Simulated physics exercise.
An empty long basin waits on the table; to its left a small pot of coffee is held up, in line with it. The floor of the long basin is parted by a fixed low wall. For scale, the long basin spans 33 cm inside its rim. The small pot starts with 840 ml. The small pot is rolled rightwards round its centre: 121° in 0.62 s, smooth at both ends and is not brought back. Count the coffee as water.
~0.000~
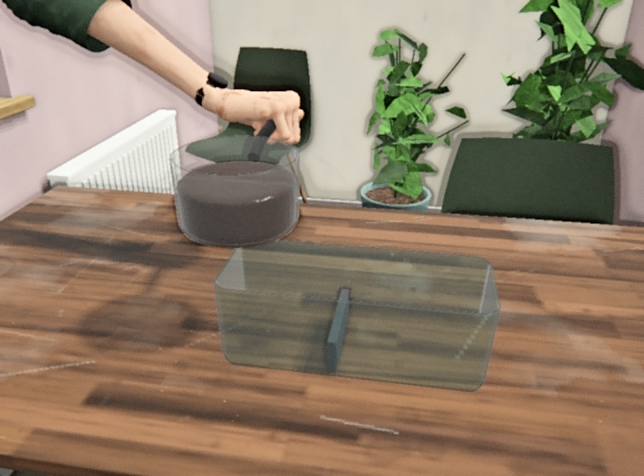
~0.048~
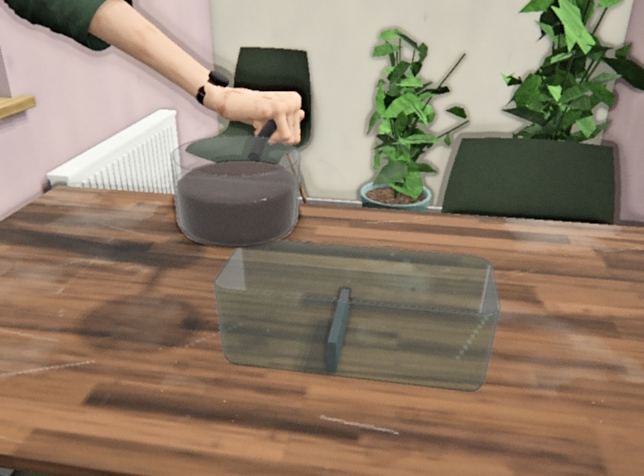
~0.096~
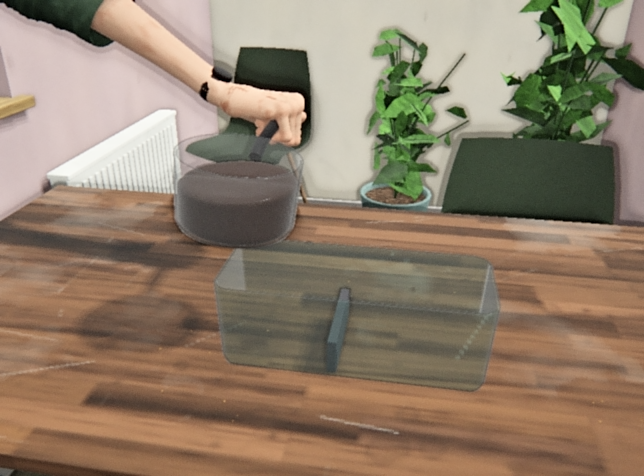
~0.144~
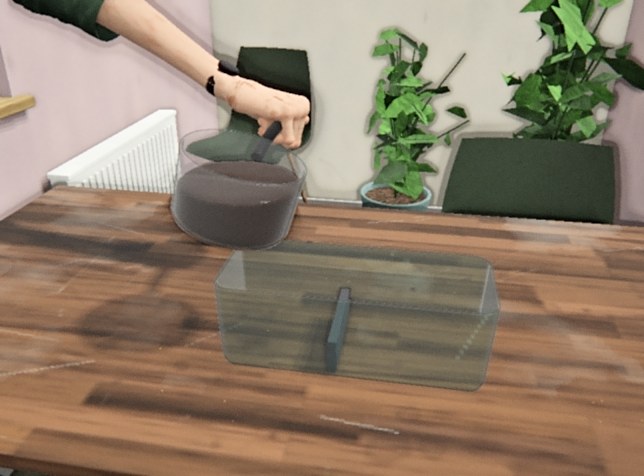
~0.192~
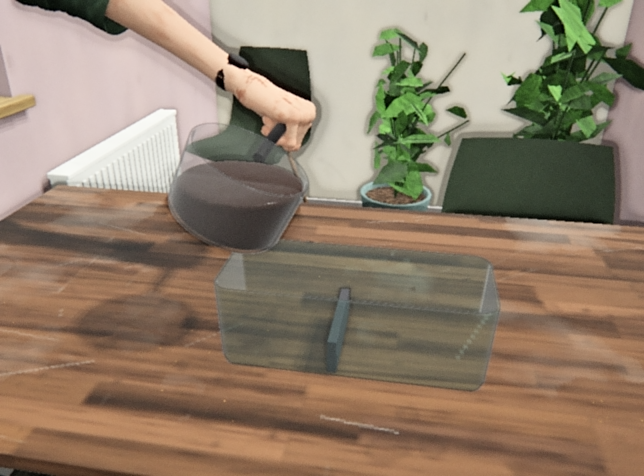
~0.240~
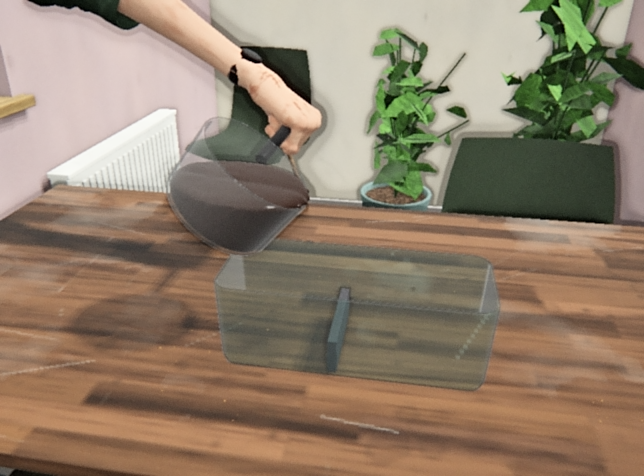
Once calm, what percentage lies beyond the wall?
Roughly 23 per cent is past the wall.
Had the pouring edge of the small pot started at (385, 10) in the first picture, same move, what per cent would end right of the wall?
Then about 75 per cent.
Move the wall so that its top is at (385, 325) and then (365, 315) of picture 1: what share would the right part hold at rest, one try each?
First 25, then 15 per cent.
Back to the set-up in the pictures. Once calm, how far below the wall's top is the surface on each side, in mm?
Left about 14 mm, right about 38 mm.
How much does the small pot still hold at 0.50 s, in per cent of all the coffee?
About 24 per cent.
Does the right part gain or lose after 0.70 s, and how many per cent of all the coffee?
It goes up by about 5.
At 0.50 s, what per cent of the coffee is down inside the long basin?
Near 54 in a hundred.
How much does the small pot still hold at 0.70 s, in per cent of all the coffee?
About 3 per cent.
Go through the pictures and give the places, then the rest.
The first picture shows tilt 0°; pouring edge (297, 159); surface from (183, 175) to (296, 182); the long basin's rim runs from (228, 262) to (495, 286); the wall's top is at (339, 315).
The second picture shows tilt 2°; pouring edge (298, 161); surface from (183, 174) to (296, 183).
The third picture shows tilt 7°; pouring edge (301, 167); surface from (183, 174) to (297, 184).
The fourth picture shows tilt 15°; pouring edge (304, 177); surface from (183, 174) to (299, 186).
The fifth picture shows tilt 26°; pouring edge (306, 190); surface from (181, 173) to (303, 188).
The sixth picture shows tilt 39°; pouring edge (305, 204); surface from (176, 169) to (300, 190); 1 per cent is over the edge.
By 0.50 s the tilt is 111° and 23 per cent is still to pour, 41 is left of the wall and 13 right of it.
By 0.70 s the tilt is 121° and 3 per cent is still to pour, 60 is left of the wall and 18 right of it.
By 0.90 s the tilt is 121° and 0 per cent is still to pour, 65 is left of the wall and 22 right of it.
By 1.12 s the tilt is 121° and 0 per cent is still to pour, 65 is left of the wall and 23 right of it.
At rest 65 per cent lies left of the wall, 23 right of it and 12 outside.
